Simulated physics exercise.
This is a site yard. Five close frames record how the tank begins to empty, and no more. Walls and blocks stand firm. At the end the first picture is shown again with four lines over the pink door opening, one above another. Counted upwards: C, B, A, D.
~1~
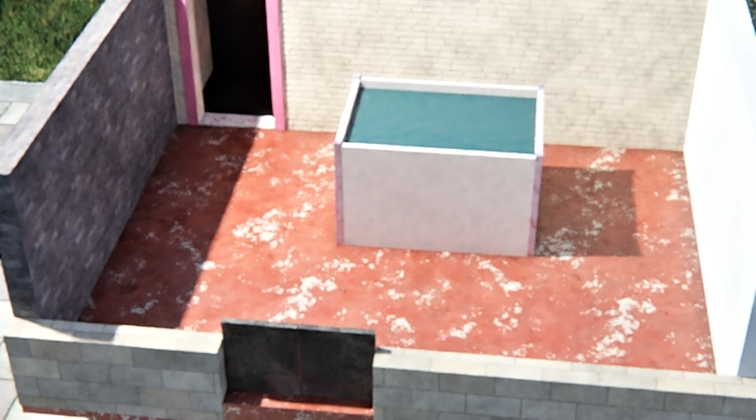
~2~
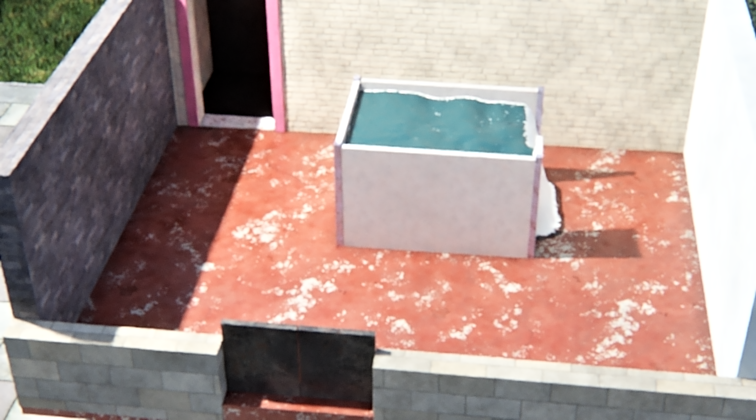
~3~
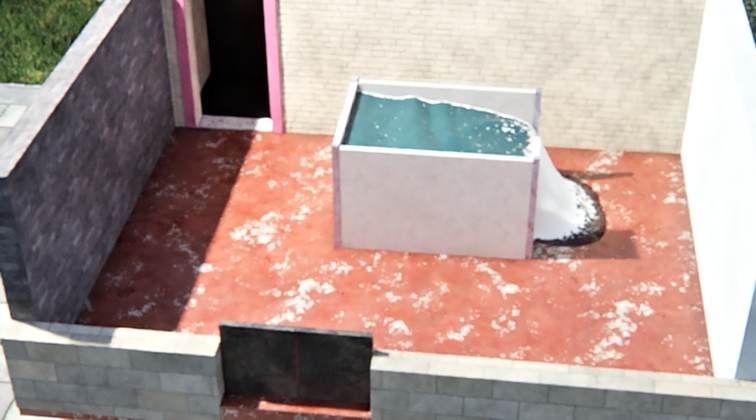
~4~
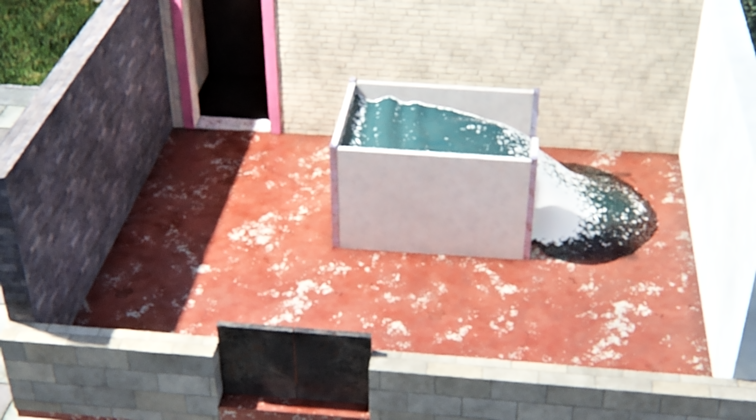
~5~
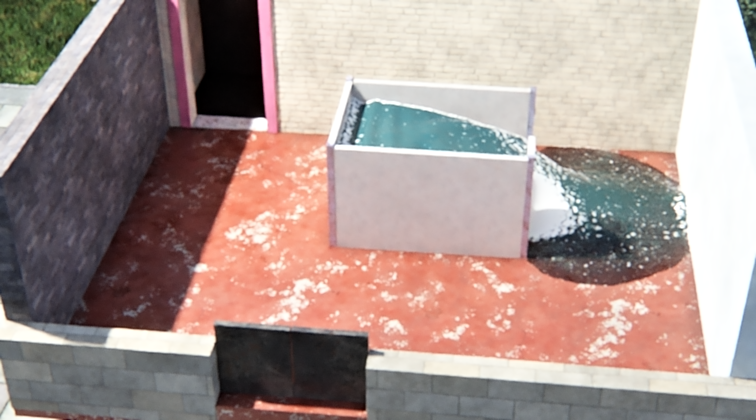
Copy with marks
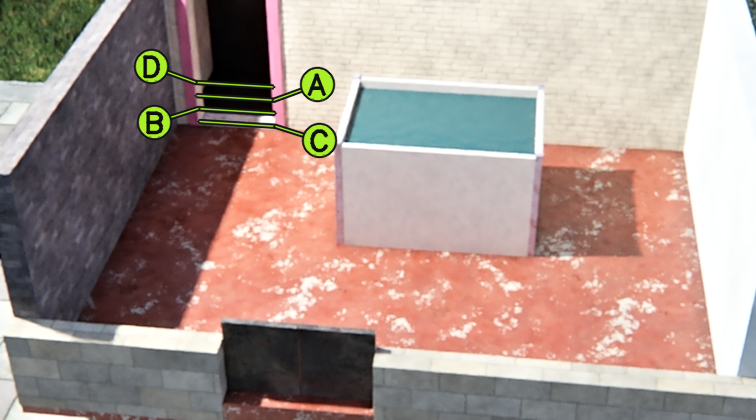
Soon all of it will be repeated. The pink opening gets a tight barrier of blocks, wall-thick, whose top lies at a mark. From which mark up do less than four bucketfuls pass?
B.
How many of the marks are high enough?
Three of them.
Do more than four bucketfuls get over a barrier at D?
No.
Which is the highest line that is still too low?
That would be C.
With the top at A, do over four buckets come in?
No, not at all.
On the marked copy, A at (235, 97); B at (236, 110); C at (237, 123); D at (234, 84); from the bottom up C, B, A, D.
For line A, nothing gets over.
For line B, a splash gets over, under a bucket.
For line C, some 15 bucketfuls get in.
For line D, nothing gets over.
